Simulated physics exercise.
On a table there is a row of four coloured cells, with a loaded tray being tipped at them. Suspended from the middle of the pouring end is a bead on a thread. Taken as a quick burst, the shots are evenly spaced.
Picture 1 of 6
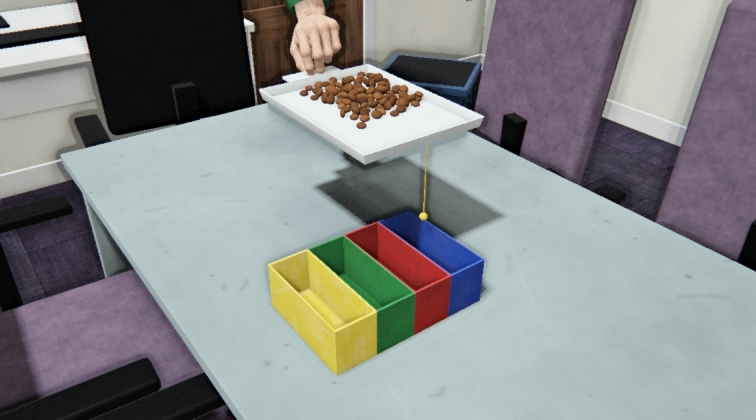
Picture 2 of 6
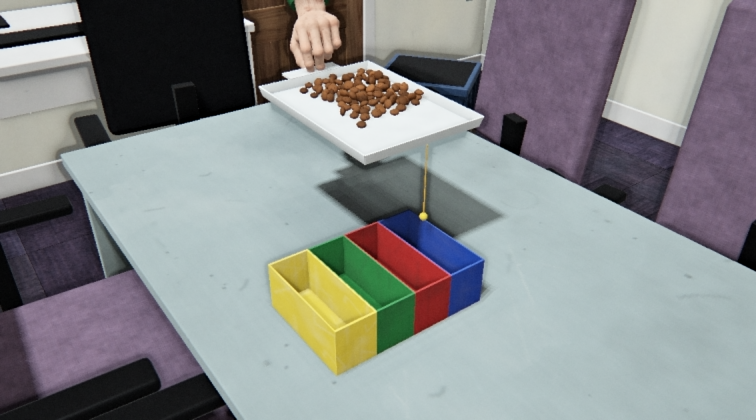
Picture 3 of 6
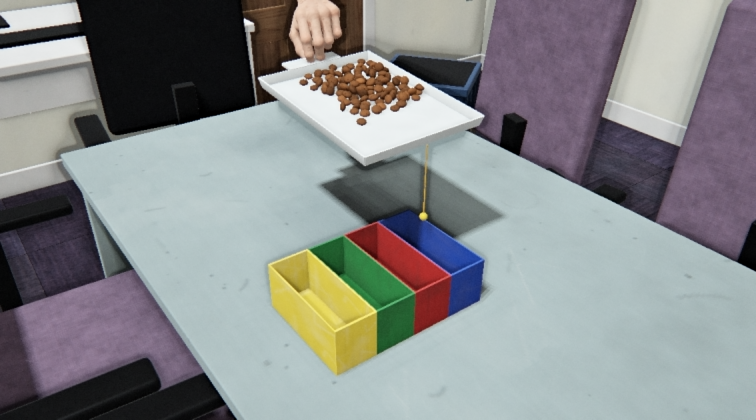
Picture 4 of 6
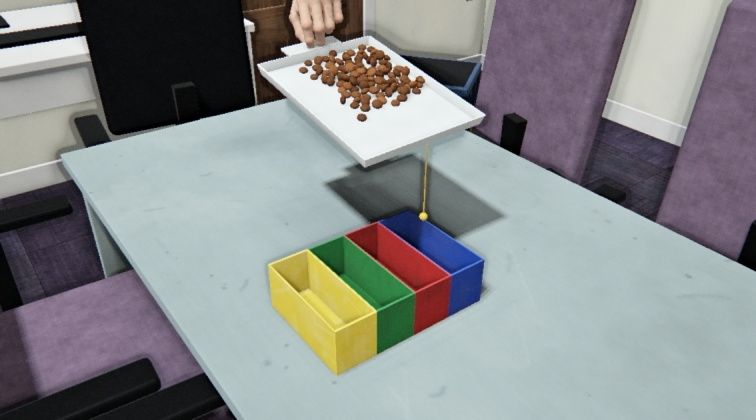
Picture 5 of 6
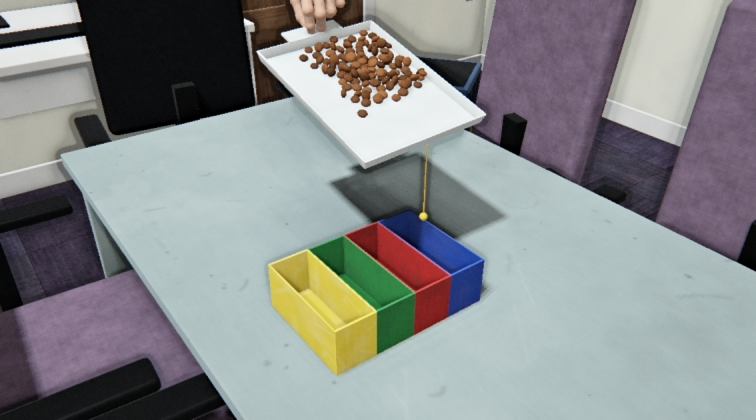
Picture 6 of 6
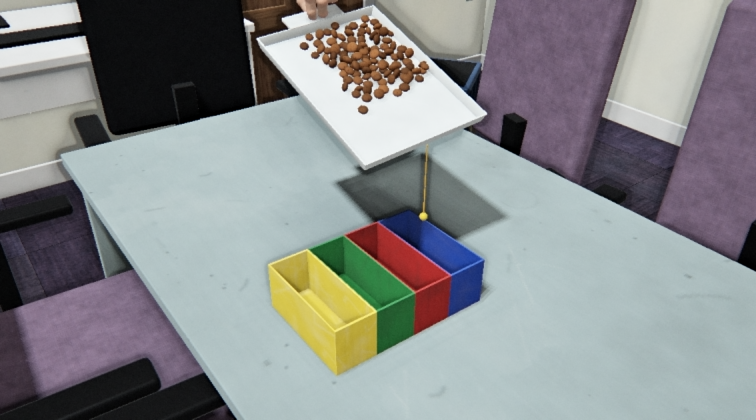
A hand raising the back of a white tray of brown pieces, tilting it toward yellow, green, red and blue boxes.
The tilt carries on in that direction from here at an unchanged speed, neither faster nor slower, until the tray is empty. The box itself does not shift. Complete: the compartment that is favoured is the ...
... Red one.
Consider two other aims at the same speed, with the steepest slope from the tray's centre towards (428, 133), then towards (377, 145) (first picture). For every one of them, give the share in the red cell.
About 0 % and about 50 %.
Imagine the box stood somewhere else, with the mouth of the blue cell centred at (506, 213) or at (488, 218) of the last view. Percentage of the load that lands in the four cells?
Roughly 60 per cent, then roughly 80 per cent.
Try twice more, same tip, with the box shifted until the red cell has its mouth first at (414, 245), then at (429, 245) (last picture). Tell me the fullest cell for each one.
Attempt 1 - the green one; attempt 2 - that green cell.
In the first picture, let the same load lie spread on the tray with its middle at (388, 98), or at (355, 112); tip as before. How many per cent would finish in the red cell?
Around 40 percent the first time and around 50 percent the second time.
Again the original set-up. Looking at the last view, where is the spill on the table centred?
The centre sits close to (485, 276).
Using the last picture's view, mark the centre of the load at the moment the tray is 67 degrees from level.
Around (409, 152).
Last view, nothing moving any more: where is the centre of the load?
I'd put the middle somewhere around (411, 298).
Shortly afterwards, tray tipped steeply; near two thirds on the tray; only a few in the yellow cell; near a third falling or outside the box.
Next, tray tipped past a quarter turn; a little on the tray; near a third in the red cell; near a quarter in the blue cell; near a quarter in the green cell; only a few in the yellow cell; a little falling or outside the box.
Some moments later, tray tipped past a quarter turn; near half in the red cell; near a quarter in the blue cell; near a quarter in the green cell; only a few in the yellow cell; a little falling or outside the box.
In the end, tray tipped past a quarter turn; near half in the red cell; near a quarter in the blue cell; near a quarter in the green cell; only a few in the yellow cell; a little outside the box.
